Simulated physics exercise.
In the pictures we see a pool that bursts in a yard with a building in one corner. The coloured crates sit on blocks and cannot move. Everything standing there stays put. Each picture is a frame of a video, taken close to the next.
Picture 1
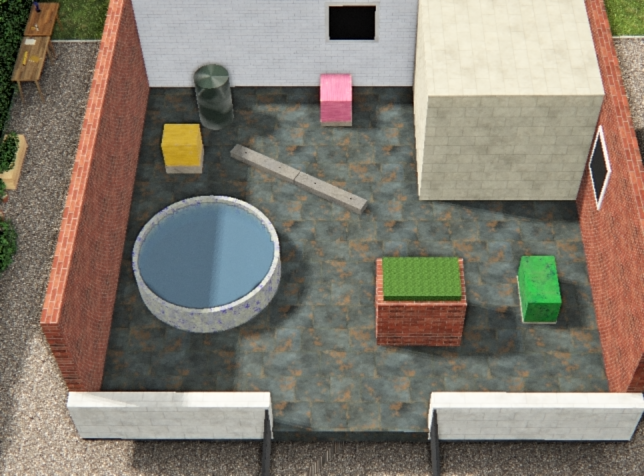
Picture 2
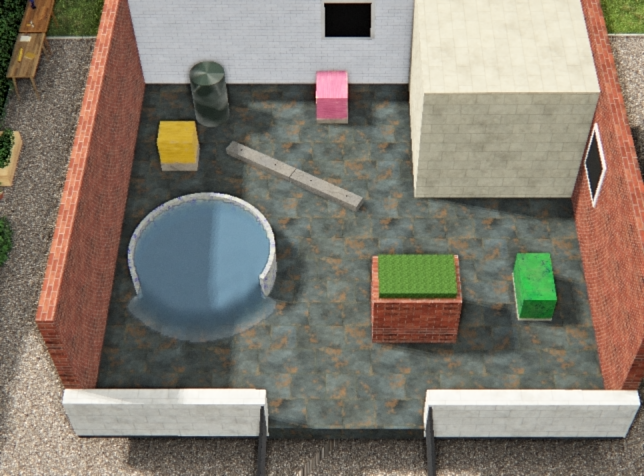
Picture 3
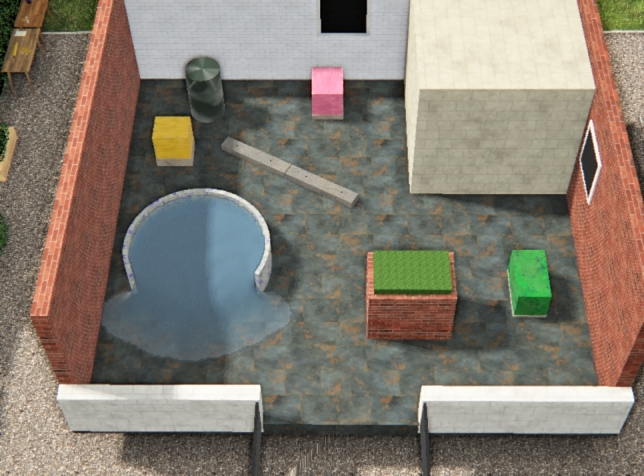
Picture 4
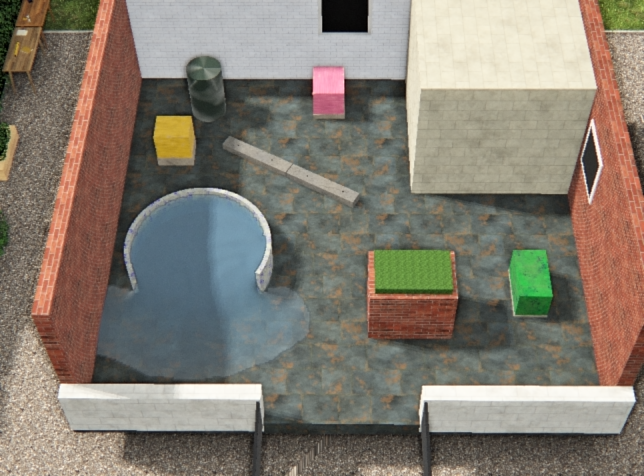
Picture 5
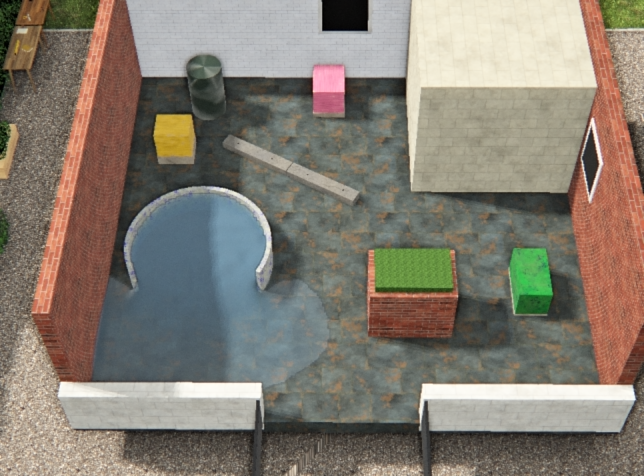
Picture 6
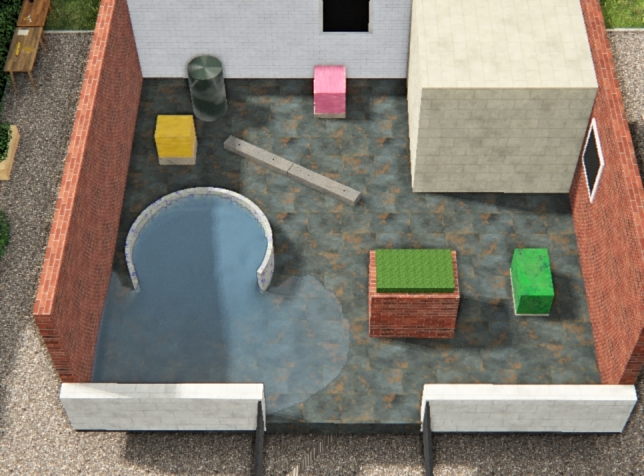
A round pool bursts open at its front and water spreads across the walled yard's floor.
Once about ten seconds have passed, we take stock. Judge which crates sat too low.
The pink crate was not too low. The green crate was too low. The yellow crate was not too low.
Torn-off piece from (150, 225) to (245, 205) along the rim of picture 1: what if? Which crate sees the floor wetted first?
The one in yellow.
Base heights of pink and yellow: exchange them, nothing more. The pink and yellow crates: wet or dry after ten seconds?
In short, pink is left untouched; yellow is left untouched.
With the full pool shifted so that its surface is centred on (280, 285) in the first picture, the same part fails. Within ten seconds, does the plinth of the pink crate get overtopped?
I reckon the pink crate is unharmed.
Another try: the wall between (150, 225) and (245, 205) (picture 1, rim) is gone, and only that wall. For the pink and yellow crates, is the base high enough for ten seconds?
As I see it, pink crate gets reached, and yellow crate gets reached.
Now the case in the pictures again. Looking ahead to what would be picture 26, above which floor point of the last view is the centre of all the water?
The water's middle lies around (219, 335).
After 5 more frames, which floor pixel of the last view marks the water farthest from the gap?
(403, 409).
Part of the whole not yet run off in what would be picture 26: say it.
Roughly 84 percent.
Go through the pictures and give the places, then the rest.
The first picture shows the round tank at (206, 254) is whole and still.
In the second picture, water pours out at (198, 321) and has run to (132, 303).
In the third picture, the front is at (284, 308), out from the gap at (194, 318).
In the fourth picture, the front is at (303, 333), out from the gap at (195, 318).
In the fifth picture, the front is at (321, 344), out from the gap at (195, 316).
In the sixth picture, the front is at (337, 364), out from the gap at (196, 317).
A moment on, water covers 20 % of the floor; the pink crate not reached, the green crate not reached, the yellow crate not reached.
Next, water covers 25 % of the floor; the pink crate not reached, the green crate not reached, the yellow crate not reached.
Then, water covers 30 % of the floor; the pink crate not reached, the green crate not reached, the yellow crate not reached.
Later, water covers 55 % of the floor; the pink crate not reached, the green crate water round its plinth, the yellow crate water round its plinth.
In the end, water covers 70 % of the floor; the pink crate stayed above the water, the green crate was topped, the yellow crate stayed above the water.
